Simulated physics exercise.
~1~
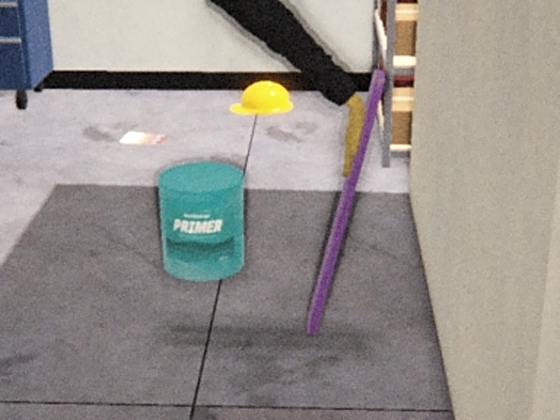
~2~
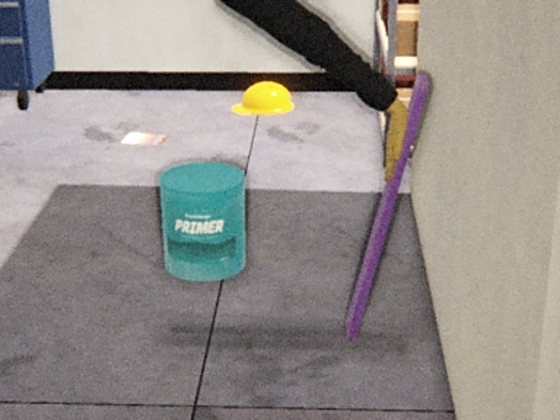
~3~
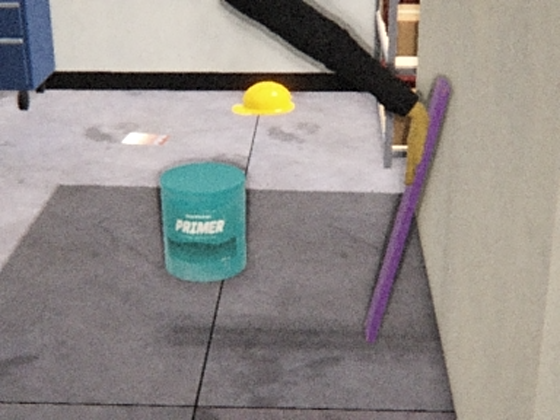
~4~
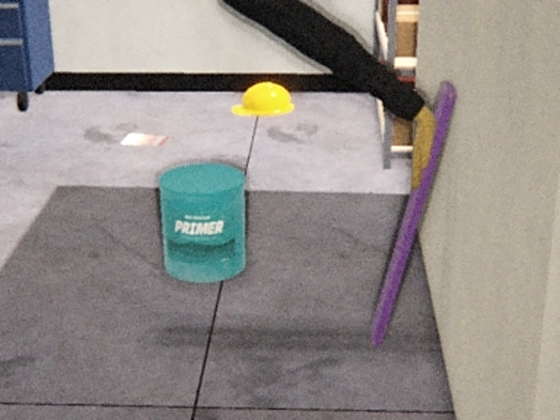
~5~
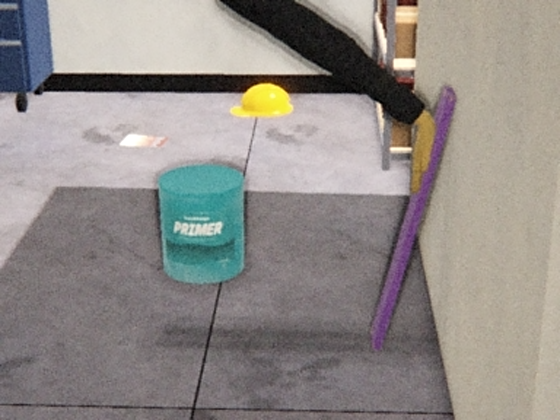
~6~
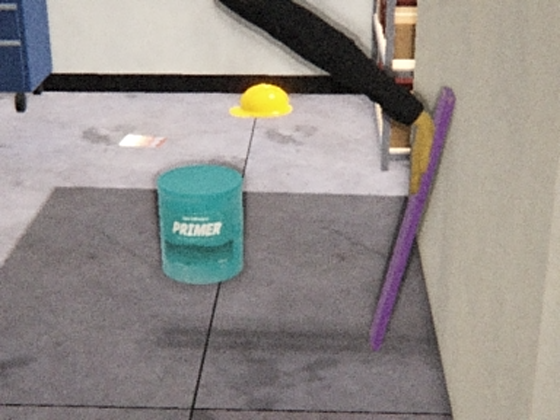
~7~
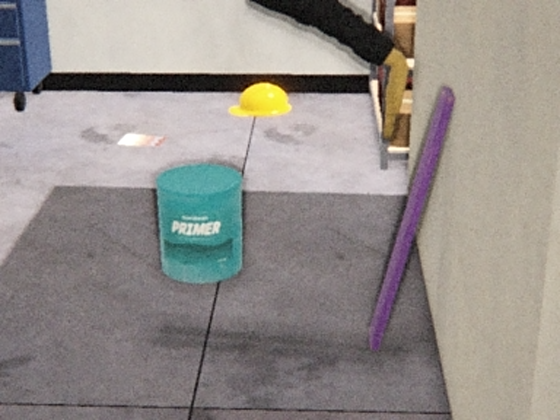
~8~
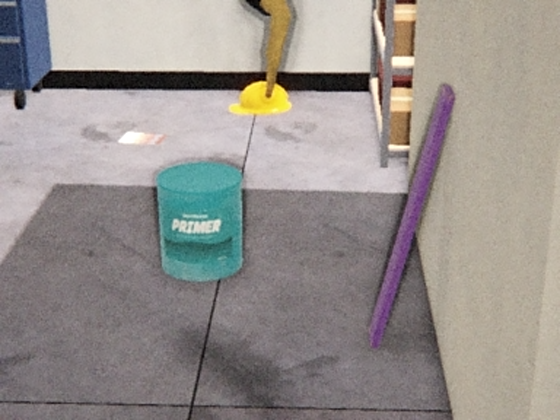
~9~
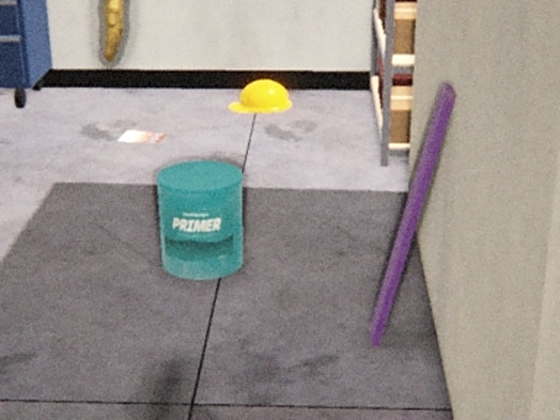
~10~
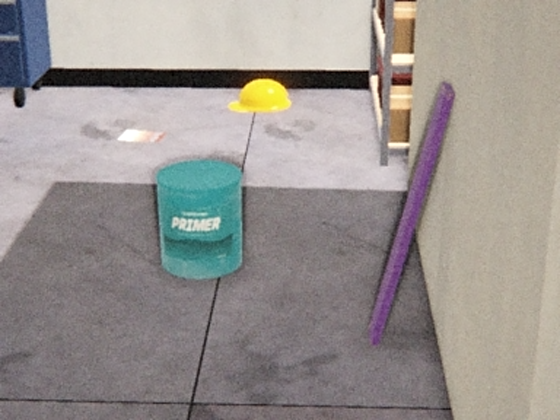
Workshop floor beside a bare wall, a gloved hand leaning a purple plank against it, letting go and withdrawing, the plank staying up.
